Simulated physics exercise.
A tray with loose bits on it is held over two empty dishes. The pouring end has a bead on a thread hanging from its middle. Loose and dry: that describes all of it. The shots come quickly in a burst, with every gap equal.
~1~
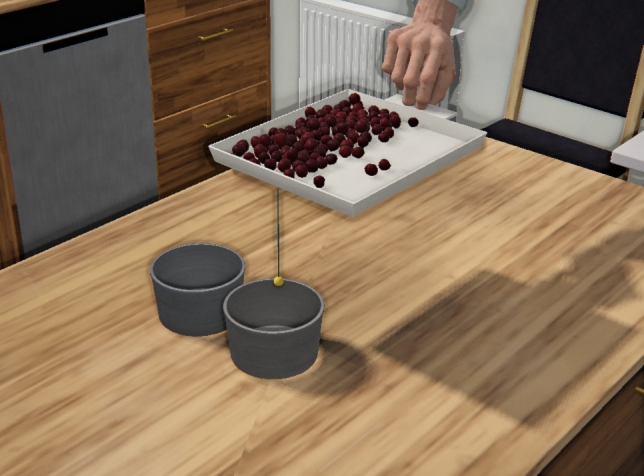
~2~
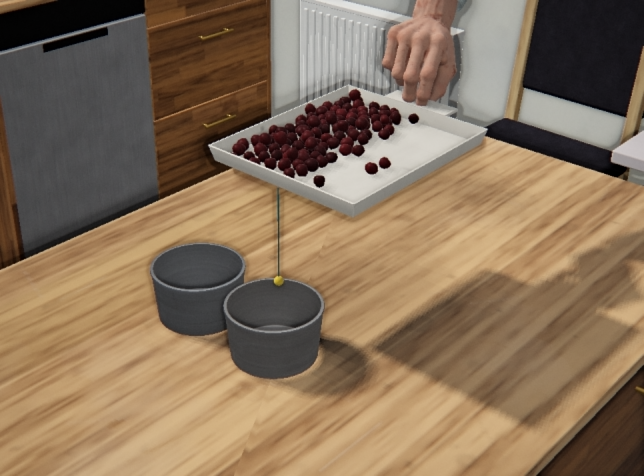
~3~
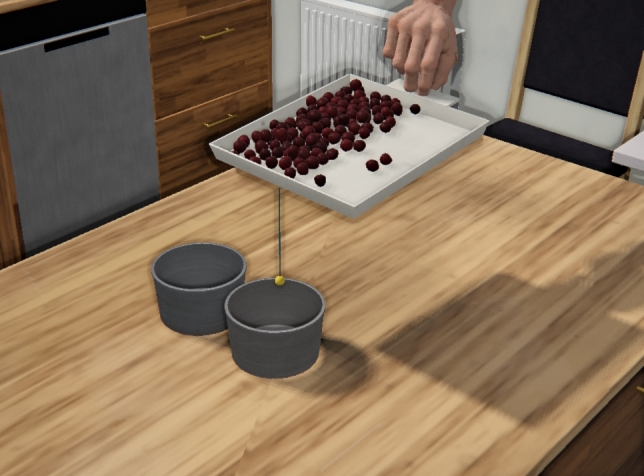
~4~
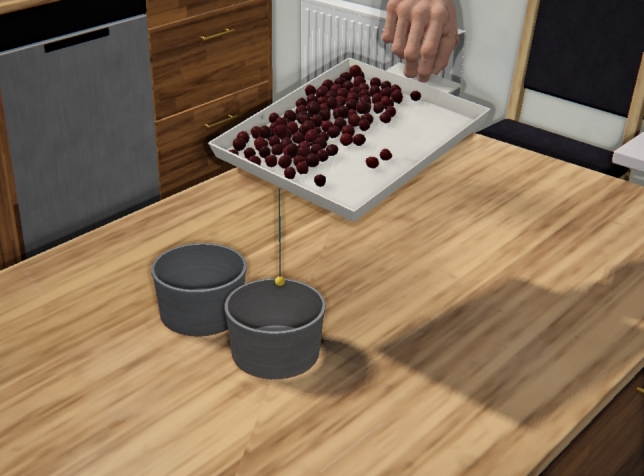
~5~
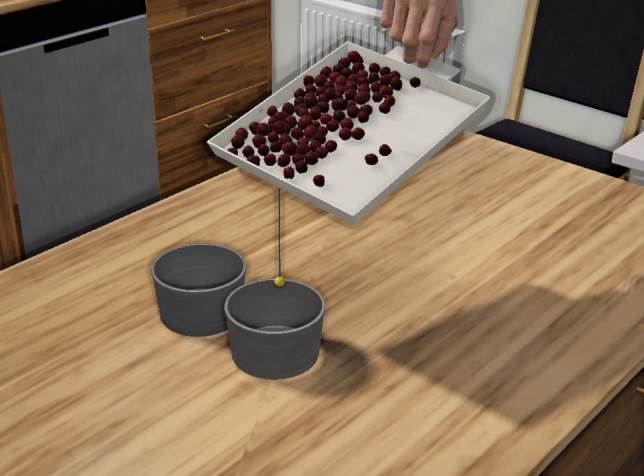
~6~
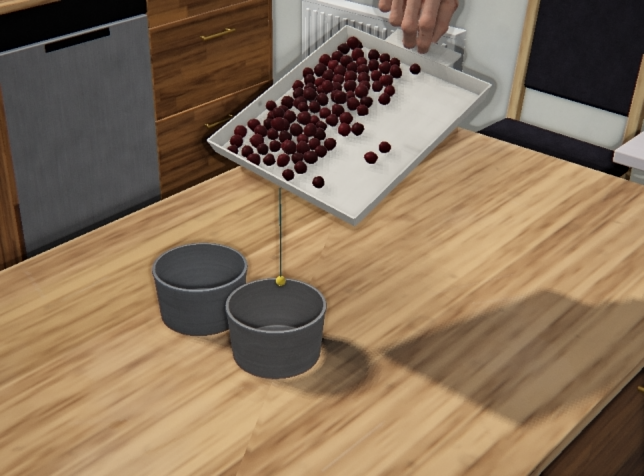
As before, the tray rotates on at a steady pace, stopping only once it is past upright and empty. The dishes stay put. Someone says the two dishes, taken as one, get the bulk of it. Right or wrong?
Wrong, they get less than half.
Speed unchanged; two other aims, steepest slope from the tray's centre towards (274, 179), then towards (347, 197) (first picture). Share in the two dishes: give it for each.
About 40 %, then 10 %.
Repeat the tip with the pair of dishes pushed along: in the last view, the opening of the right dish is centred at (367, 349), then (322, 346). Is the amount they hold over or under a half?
First place: Beyond half; second place: Beyond half.
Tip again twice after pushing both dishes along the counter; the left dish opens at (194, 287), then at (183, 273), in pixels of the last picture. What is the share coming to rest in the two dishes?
First 50 per cent, second 30 per cent.
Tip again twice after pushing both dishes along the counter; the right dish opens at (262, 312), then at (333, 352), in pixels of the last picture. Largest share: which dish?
The one at right, then the one at right.
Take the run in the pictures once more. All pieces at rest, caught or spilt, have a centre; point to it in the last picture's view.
Near pixel (297, 388).
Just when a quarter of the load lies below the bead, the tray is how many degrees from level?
Roughly 95°.
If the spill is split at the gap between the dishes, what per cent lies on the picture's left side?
Close to 20 %.
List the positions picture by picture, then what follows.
In the first frame, corners of the pouring end (215, 146) and (353, 200), level; middle of the load (316, 137), dried cherries; left dish (165, 304); right dish (240, 345); bead on its thread (279, 281).
In the second frame, corners of the pouring end (215, 145) and (353, 201), level; middle of the load (316, 135).
In the third frame, corners of the pouring end (216, 144) and (354, 203), tipped barely, lowest at the right corner; middle of the load (317, 129).
In the fourth frame, corners of the pouring end (215, 142) and (353, 207), tipped a little, lowest at the right corner; middle of the load (317, 122).
In the fifth frame, corners of the pouring end (213, 141) and (353, 211), tipped clearly, lowest at the right corner; middle of the load (315, 114).
In the sixth frame, corners of the pouring end (213, 139) and (353, 214), tipped clearly, lowest at the right corner; middle of the load (315, 107); left dish (167, 303); right dish (242, 345).
Just after the last frame, tray tipped steeply; the larger part on the tray; just a few in the right dish; about a tenth in the air.
A moment on, tray tipped past a quarter turn; roughly a third on the tray; about a tenth in the right dish; roughly a third outside both; roughly a quarter in the air.
Further on, tray tipped past a quarter turn; roughly a quarter in the right dish; the larger part outside both.
When it is over, tray tipped past a quarter turn; roughly a quarter in the right dish; not one in the left dish; the larger part outside both.
